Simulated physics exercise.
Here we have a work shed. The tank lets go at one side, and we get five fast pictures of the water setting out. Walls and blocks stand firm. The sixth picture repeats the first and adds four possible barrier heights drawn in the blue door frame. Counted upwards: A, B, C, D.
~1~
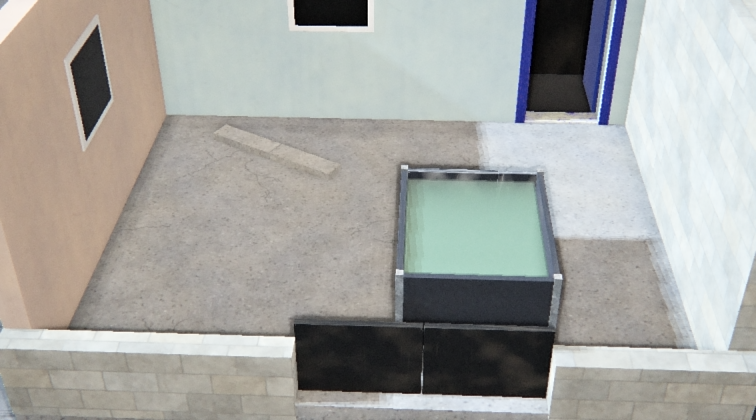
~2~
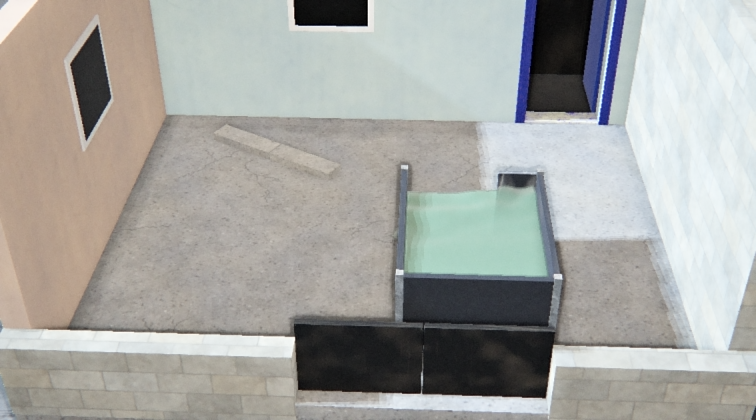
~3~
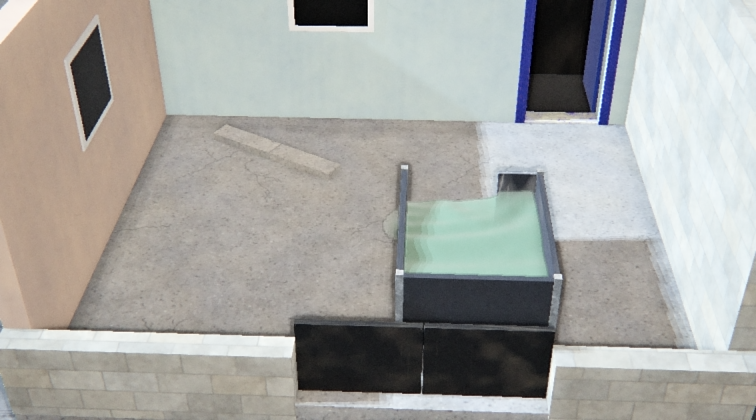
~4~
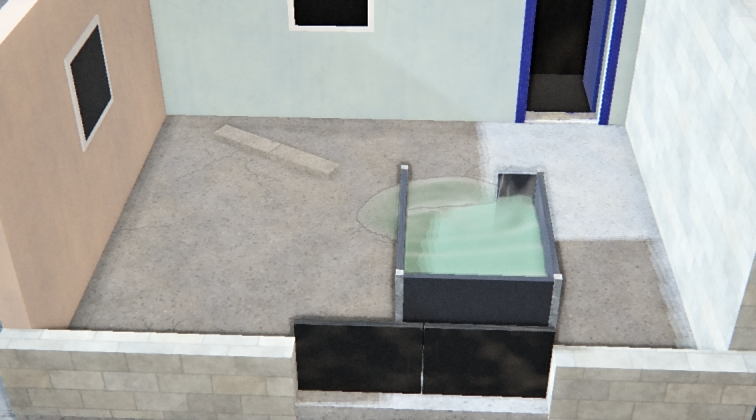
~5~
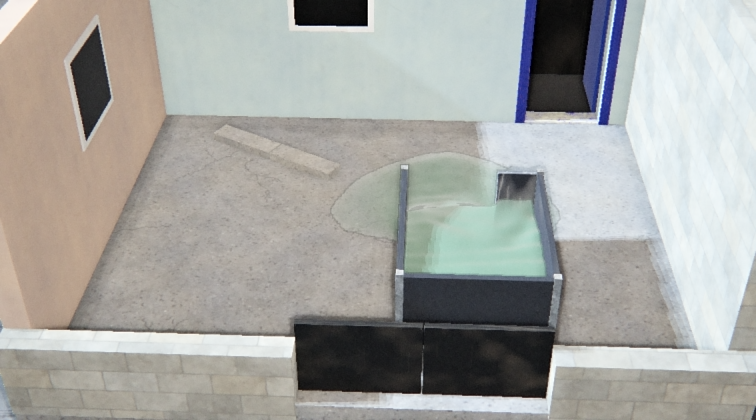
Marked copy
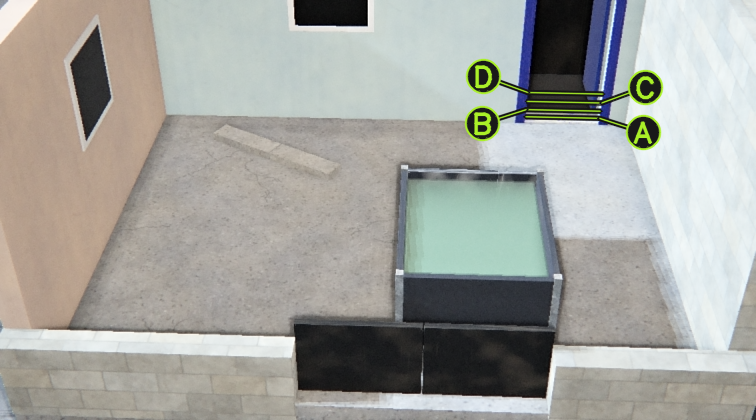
Green water pouring out through a gap in the back of a dark tank, spreading leftward and backward across a walled yard.
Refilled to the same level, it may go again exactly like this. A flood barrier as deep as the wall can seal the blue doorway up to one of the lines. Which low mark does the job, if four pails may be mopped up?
Line B.
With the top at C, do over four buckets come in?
No, not at all.
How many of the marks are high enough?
Three of them.
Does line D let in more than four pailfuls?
No, that is safe.
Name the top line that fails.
The answer is A.
On the marked copy, A at (562, 117); B at (563, 110); C at (564, 102); D at (565, 93); from the bottom up A, B, C, D.
With A, about 8 bucketfuls get in.
With B, a splash gets over, under a bucket.
With C, nothing gets over.
With D, nothing gets over.
